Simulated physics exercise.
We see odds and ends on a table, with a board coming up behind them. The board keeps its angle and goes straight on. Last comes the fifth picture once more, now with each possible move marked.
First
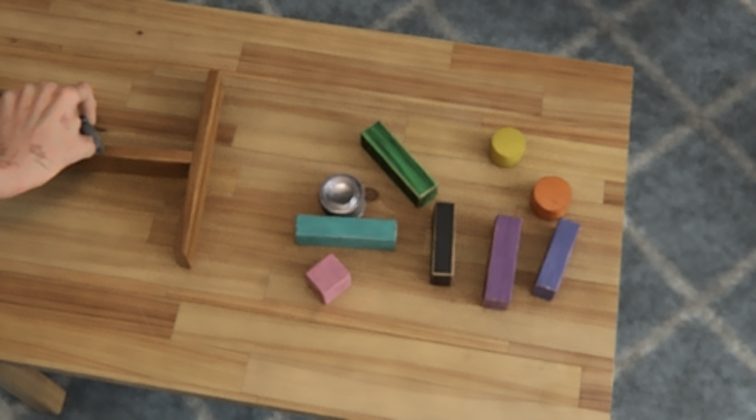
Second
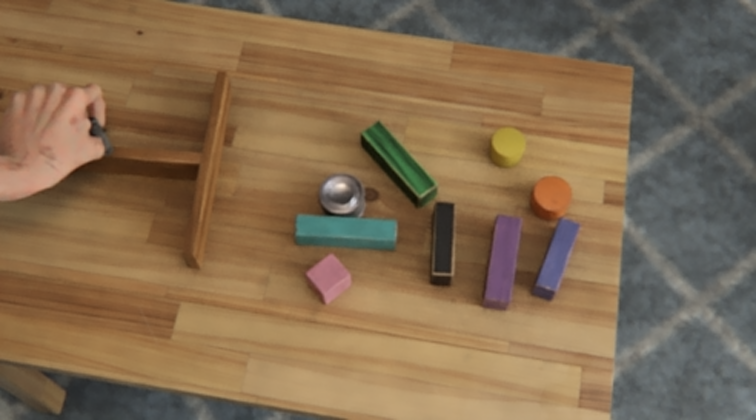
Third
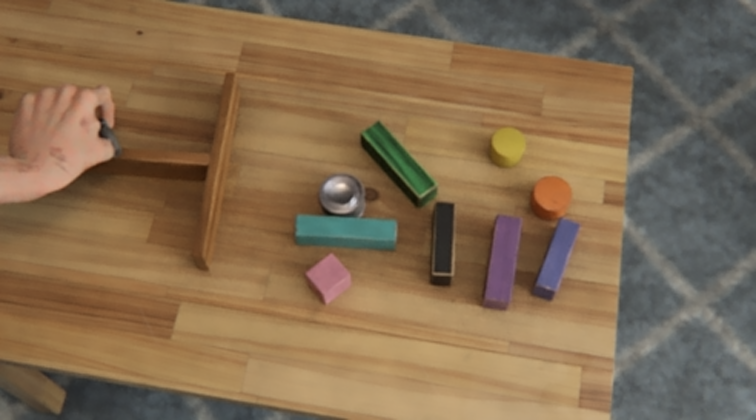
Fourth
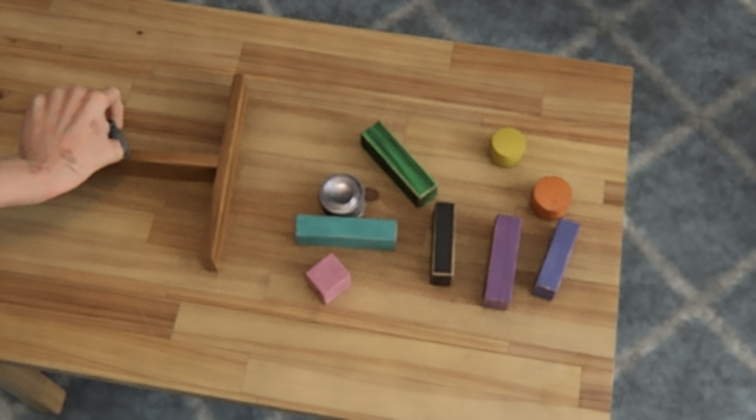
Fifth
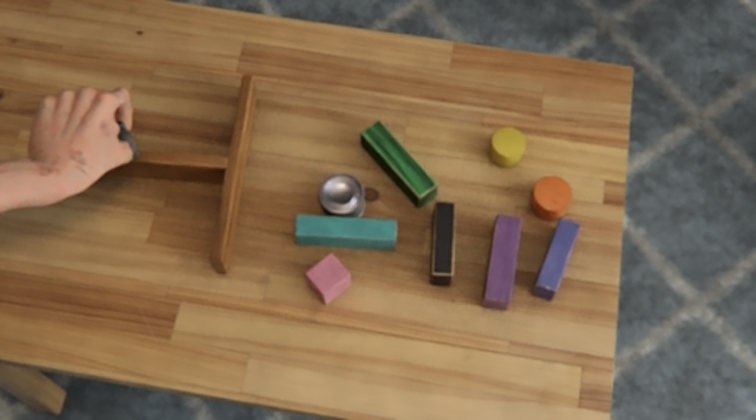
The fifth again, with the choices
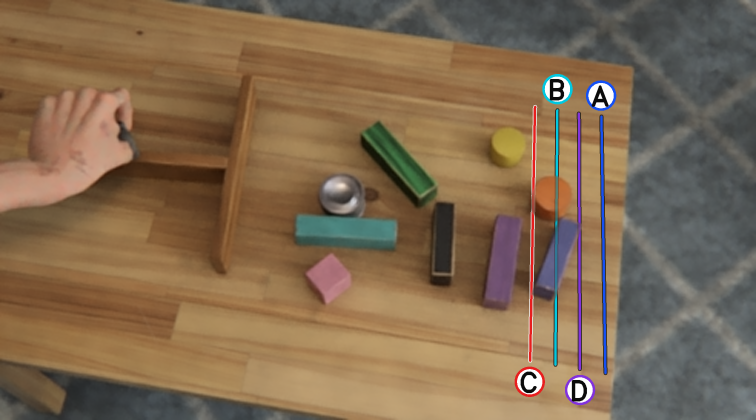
A hand slides a wooden board slowly right across a table toward colourful blocks, which stay still.
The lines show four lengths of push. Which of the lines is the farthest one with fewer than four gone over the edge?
Line B.
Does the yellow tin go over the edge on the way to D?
No.
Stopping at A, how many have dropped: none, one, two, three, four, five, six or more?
By then, six or more.
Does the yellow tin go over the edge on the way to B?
No.
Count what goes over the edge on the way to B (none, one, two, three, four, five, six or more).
In all, three.
On the marked copy, A at (603, 237); B at (556, 229); C at (533, 226); D at (579, 233).
Taking B. A third of the way, board (347, 180); pink block (366, 278); black stick (460, 246).
Two thirds of the way, board (464, 198); blue bar (631, 270); purple bar (603, 277).
When it is over, board (558, 213); black stick over the edge; blue bar over the edge; three fallen.
As for the rest, A drops eight; C is within the limit but short; D drops five.
